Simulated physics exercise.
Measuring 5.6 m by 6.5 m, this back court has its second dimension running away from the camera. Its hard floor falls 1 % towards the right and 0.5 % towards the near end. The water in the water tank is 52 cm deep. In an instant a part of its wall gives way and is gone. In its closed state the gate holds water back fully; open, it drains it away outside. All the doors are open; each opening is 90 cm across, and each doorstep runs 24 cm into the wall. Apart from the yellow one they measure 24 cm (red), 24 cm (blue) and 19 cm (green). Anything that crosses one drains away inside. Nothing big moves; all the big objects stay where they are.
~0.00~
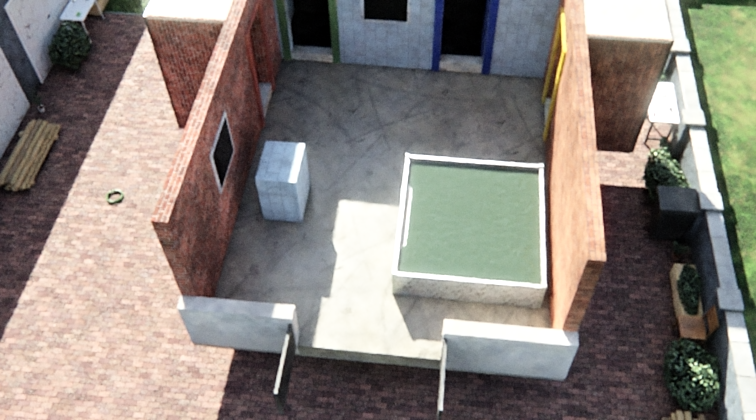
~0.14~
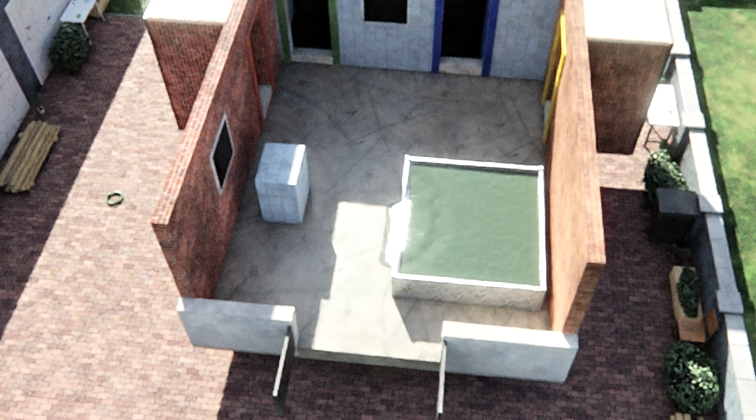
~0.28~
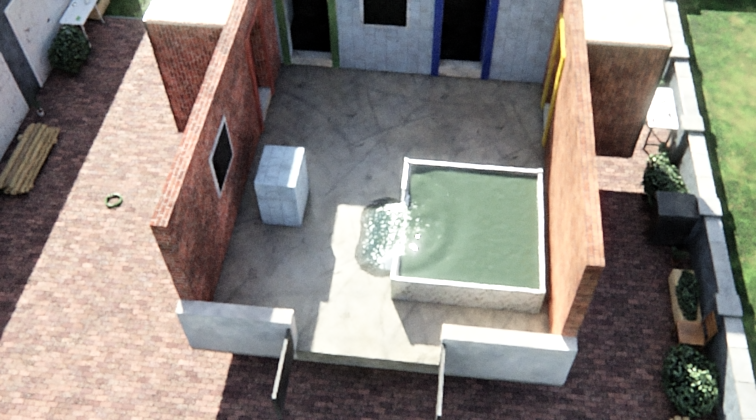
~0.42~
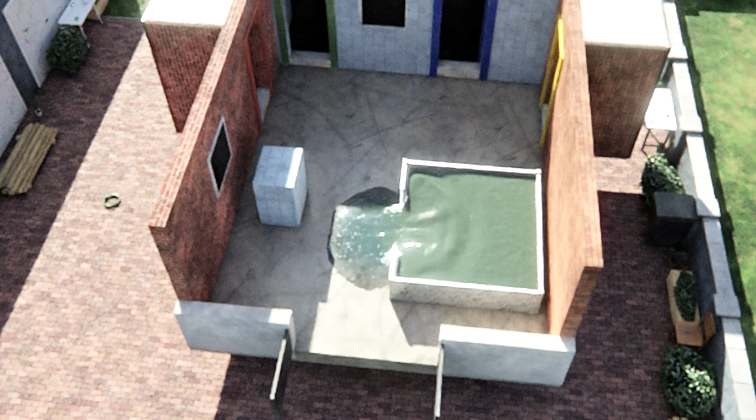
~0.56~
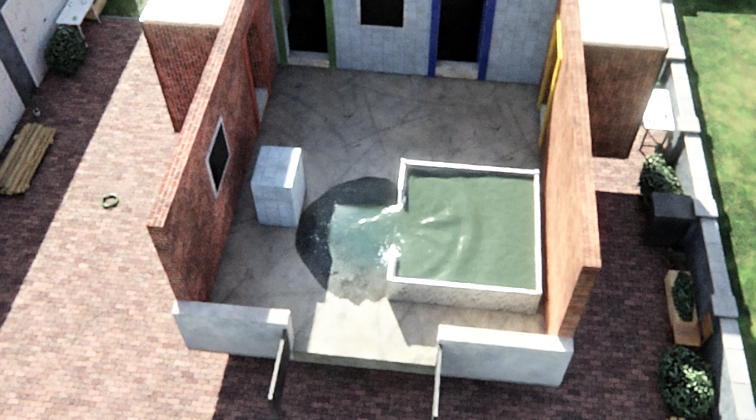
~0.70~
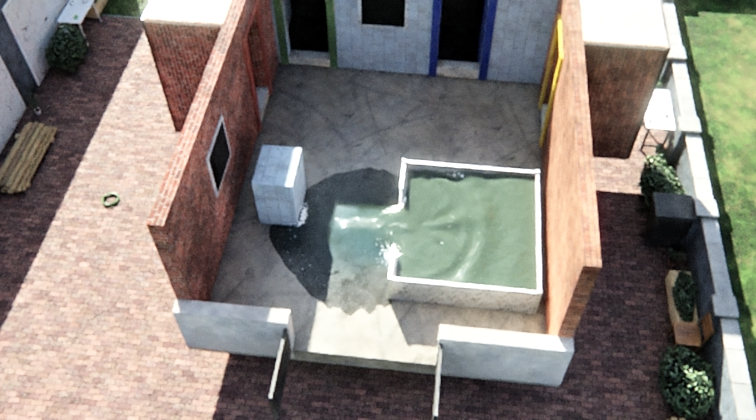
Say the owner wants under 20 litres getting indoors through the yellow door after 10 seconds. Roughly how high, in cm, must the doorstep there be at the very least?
At the very least some 7.5 cm.
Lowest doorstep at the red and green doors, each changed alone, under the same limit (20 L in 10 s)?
About 7.5 cm at red and 12.0 cm at green.
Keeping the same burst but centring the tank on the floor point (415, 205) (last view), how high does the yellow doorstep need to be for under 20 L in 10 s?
In that case about 9.0 cm.
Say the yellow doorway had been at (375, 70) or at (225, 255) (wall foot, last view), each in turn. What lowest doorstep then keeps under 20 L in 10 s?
Roughly 7.0 cm, then roughly 20 cm.
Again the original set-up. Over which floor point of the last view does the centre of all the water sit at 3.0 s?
(388, 231), roughly.
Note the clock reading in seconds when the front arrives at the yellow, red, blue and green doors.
Arrives: Yellow 6.5 s / red 2.0 s / blue 4.5 s / green 2.8 s.
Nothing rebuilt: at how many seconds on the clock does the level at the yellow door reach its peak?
Approximately 8.5 s.
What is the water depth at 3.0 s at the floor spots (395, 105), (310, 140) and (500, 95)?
Going through the spots in order gives 0, 5 and 0 centimetres.
After 1.4 s water covers 25 % of the floor, deepest (32 cm) near (305, 212); it has not reached the yellow door.
After 3.0 s water covers 50 % of the floor, deepest (31 cm) near (227, 281); it has not reached the yellow door.
After 10.0 s water covers 95 % of the floor, deepest (20 cm) near (544, 243); 11 cm at the yellow door, 0 litres in over its 17 cm doorstep.
At the yellow door as built, the water arrived by 6.7 s and peaked near 12 cm at 8.4 s.
Run again over the same 10 s with other heights there, 34 litres in over 6 cm, 8 litres over 9 cm. The limit of 20 litres is kept from about 7.5 cm up.
